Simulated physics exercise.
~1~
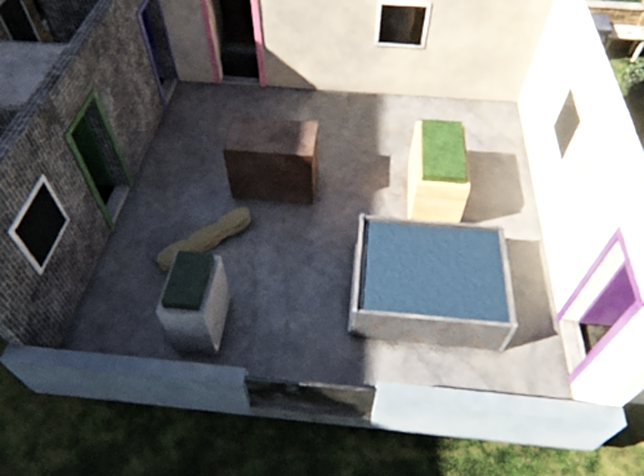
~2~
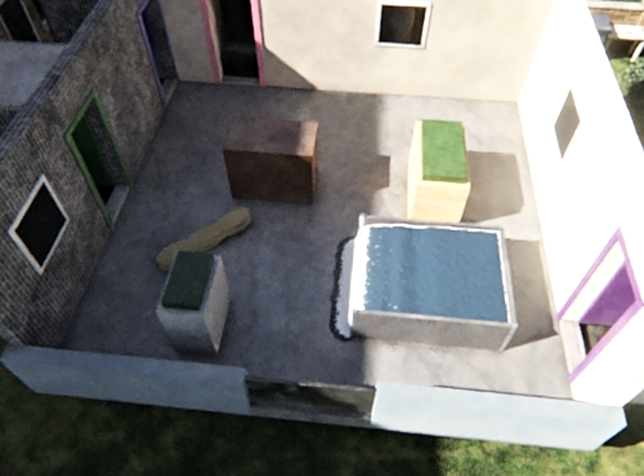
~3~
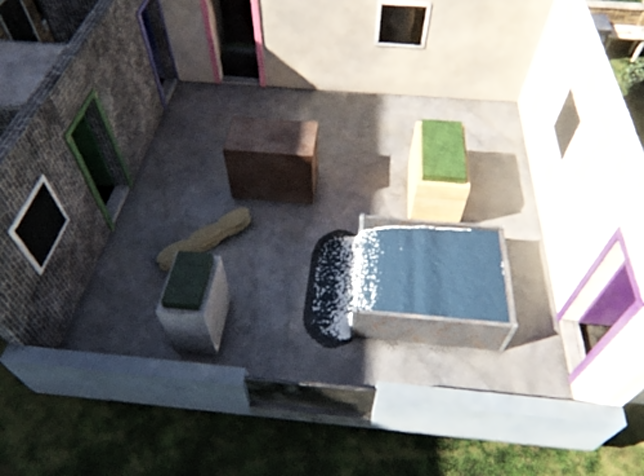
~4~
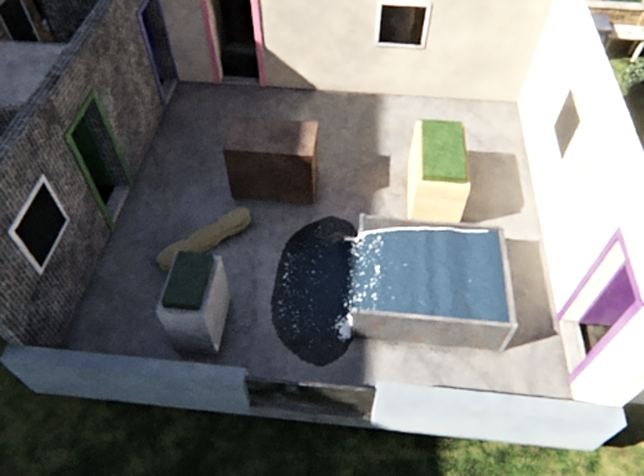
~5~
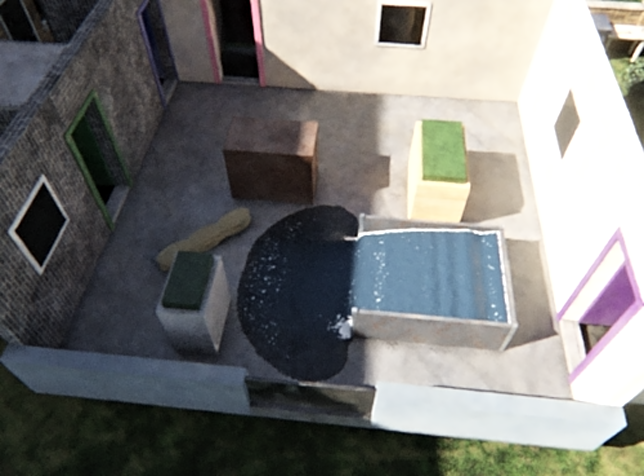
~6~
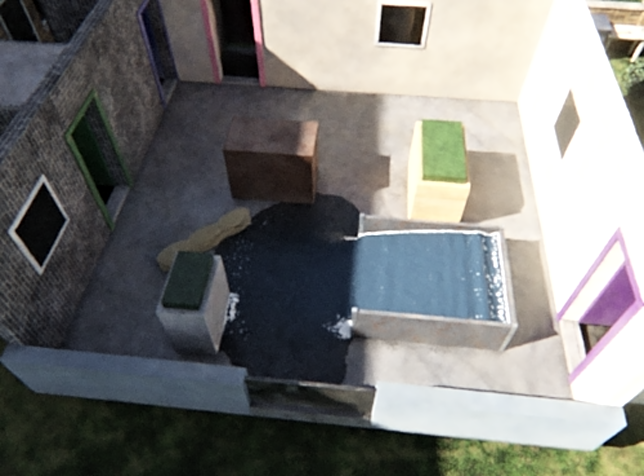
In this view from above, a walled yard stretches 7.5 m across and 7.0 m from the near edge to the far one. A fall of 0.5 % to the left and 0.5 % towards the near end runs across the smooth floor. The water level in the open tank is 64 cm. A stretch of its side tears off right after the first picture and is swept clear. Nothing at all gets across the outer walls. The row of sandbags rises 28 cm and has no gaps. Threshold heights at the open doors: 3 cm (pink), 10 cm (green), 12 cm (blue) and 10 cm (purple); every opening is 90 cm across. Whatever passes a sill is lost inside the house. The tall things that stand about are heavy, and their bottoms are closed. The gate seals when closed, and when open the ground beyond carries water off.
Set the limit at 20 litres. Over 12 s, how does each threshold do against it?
At the end, the pink door overtops the limit; the green door remains shy of the limit; the blue door remains shy of the limit; the purple door remains shy of the limit.
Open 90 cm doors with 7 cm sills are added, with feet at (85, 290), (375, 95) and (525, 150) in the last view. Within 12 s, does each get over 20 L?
In that order: Beyond it, short of it, short of it.
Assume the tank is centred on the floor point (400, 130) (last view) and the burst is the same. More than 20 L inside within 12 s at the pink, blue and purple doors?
Pink: Beyond limit; blue: Beyond limit; purple: Within limit.
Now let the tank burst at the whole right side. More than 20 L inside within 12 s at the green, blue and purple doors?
In that case, green door: Less than that, blue door: Less than that, purple door: More than that.
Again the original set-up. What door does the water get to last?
Last: Pink.
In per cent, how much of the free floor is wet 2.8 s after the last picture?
Roughly 40 % of the floor.
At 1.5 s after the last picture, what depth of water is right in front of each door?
Depths: Pink door 0 cm, green door 3 cm, blue door 0 cm, purple door 0 cm.
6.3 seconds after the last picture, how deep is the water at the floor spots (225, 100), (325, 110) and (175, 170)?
4, 0 and 6 cm, respectively.
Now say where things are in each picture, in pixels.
The open tank at (432, 270) is whole and still, 64 cm deep, in the first frame.
The front is at (356, 240), 0.9 m from the gap at (359, 278); 0.4 m2 of floor is under water; 64 cm left at the back of the open tank, in the second frame.
The front is at (331, 343), 1.1 m from the gap at (359, 280); 1.3 m2 of floor is under water; 64 cm left at the back of the open tank, in the third frame.
Water pours out at (359, 280) and has run 1.4 m, to (298, 347); typically 9 cm deep outside, 64 cm at the open tank's back, in the fourth frame.
The front is at (256, 249), 1.9 m from the gap at (359, 281); 4.3 m2 of floor is under water; 61 cm left at the back of the open tank, in the fifth frame.
The front is at a hidden place, 2.4 m from the gap at (359, 281); 6.0 m2 of floor is under water; 53 cm left at the back of the open tank, in the sixth frame.
Then, 0.7 s after the last picture water covers 20 % of the floor and is deepest (34 cm) near (238, 310); pink door not reached, green door not reached, blue door not reached, purple door not reached.
Then, 1.5 s after the last picture water covers 30 % of the floor and is deepest (45 cm) near (51, 369); pink door not reached, green door 3 cm at the sill, 0 L in, blue door not reached, purple door not reached.
Then, 2.8 s after the last picture water covers 40 % of the floor and is deepest (27 cm) near (51, 369); pink door not reached, green door 12 cm at the sill, 3 L in, blue door not reached, purple door not reached.
Then, 6.3 s after the last picture water covers 70 % of the floor and is deepest (15 cm) near (178, 83); pink door 8 cm at the sill, 1 L in, green door 7 cm at the sill, 9 L in, blue door 8 cm at the sill, 0 L in, purple door 6 cm at the sill, 0 L in.
Then, 11.3 s after the last picture water covers 95 % of the floor and is deepest (8 cm) near (424, 407); pink door 5 cm at the sill, 45 L in, green door 5 cm at the sill, 10 L in, blue door 6 cm at the sill, 1 L in, purple door 6 cm at the sill, 0 L in.
